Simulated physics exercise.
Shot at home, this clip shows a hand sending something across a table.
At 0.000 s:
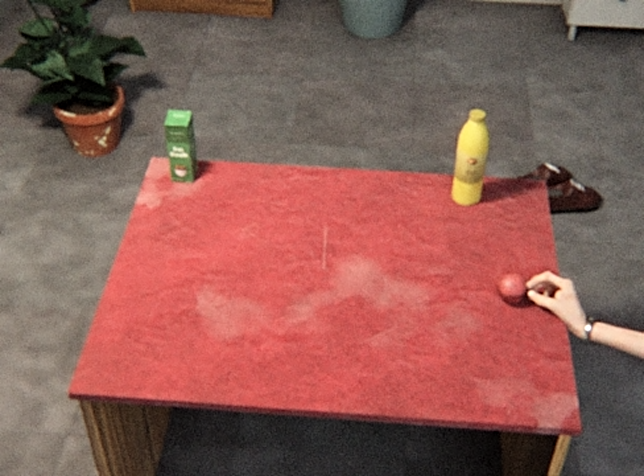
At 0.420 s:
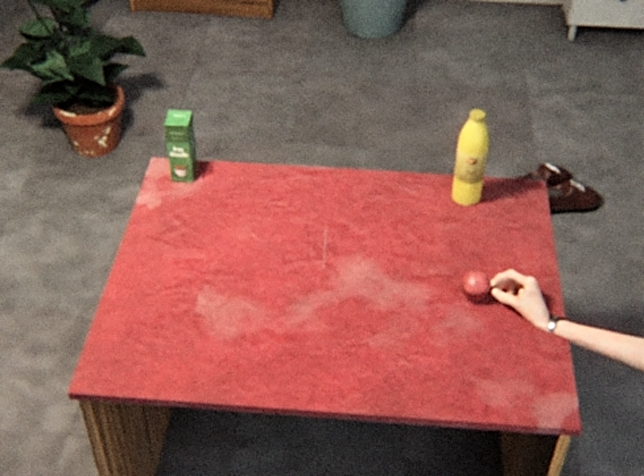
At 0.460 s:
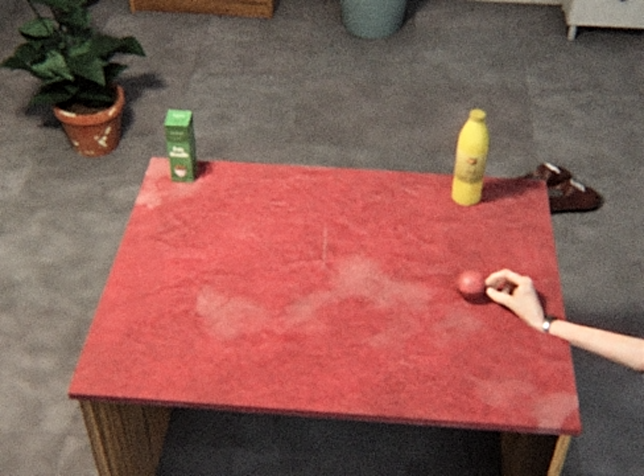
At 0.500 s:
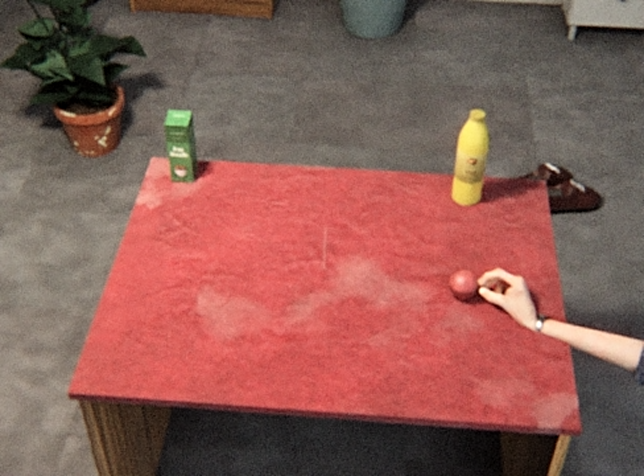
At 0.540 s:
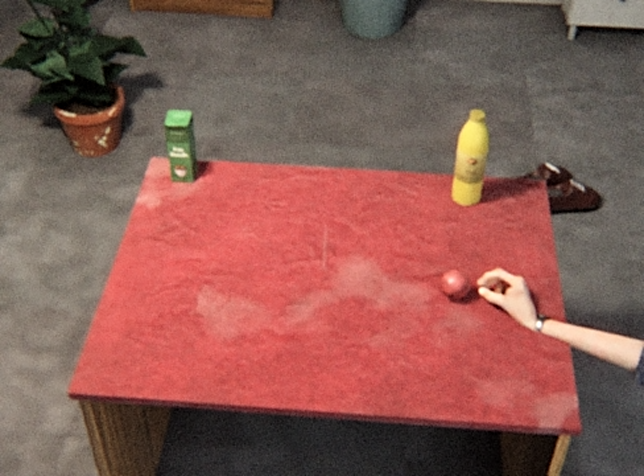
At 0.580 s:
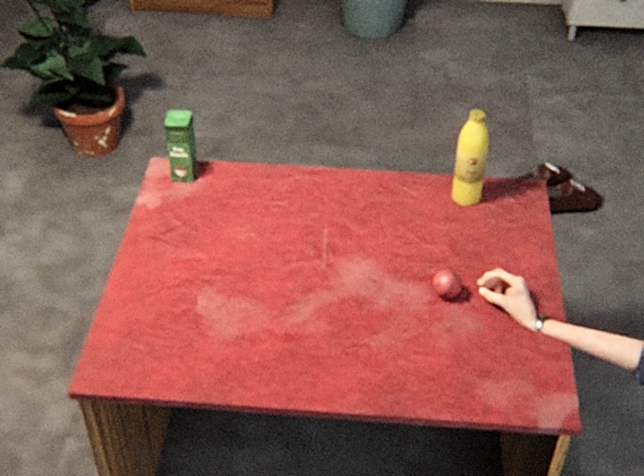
In a home with a grey floor, a red table with pale worn patches is seen from above at an angle by a still camera. A green carton stands at the back left, a yellow bottle at the back right, with a potted plant and dark shoes beyond. From the right, a hand moves a red ball leftward, then releases it, and the ball rolls slowly a little further left.
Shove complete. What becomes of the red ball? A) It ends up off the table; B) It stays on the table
Option B: It stays on the table.
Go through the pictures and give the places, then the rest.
In the first frame, under the hand; red ball (512, 288).
In the second frame, under the hand; red ball (476, 286).
In the third frame, under the hand; red ball (470, 286).
In the fourth frame, red ball (463, 285).
In the fifth frame, red ball (455, 285) displaced a little.
In the sixth frame, red ball (447, 284) displaced a little.
Around 0.88 s, red ball displaced well along near (393, 281).
Around 1.38 s, red ball displaced well along near (327, 276).
Finally (2.7 s), moved from the start, red ball. Final places as the last picture's camera would see them, red ball near (278, 273).
